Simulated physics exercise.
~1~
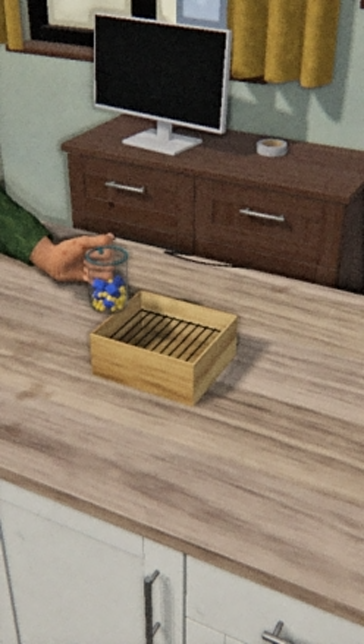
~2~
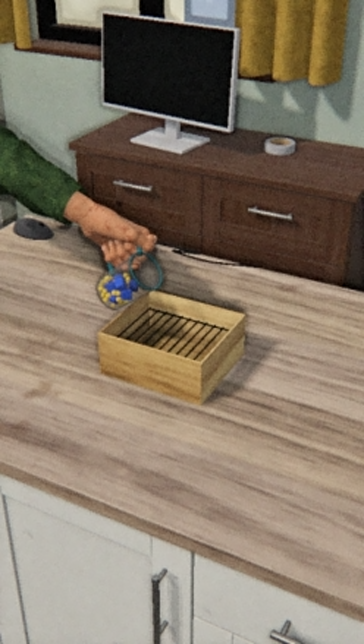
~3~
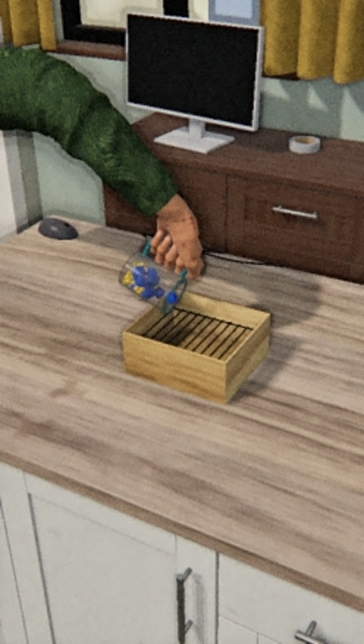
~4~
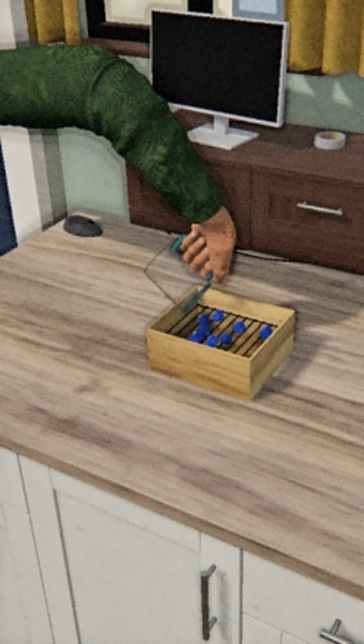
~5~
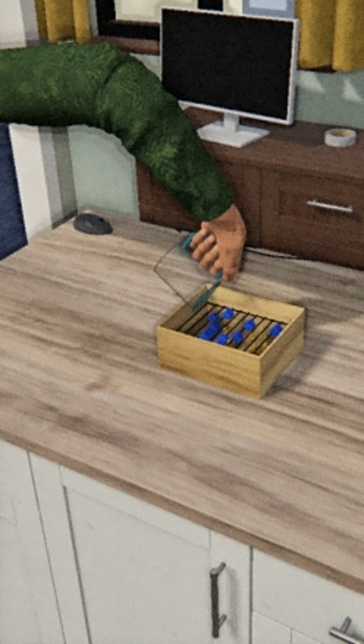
A hand in a green sleeve lifted a clear cup of yellow and blue pieces, tilted it and poured them over a rack in a wooden box, and at the end the blue ones lay on top while no yellow showed.
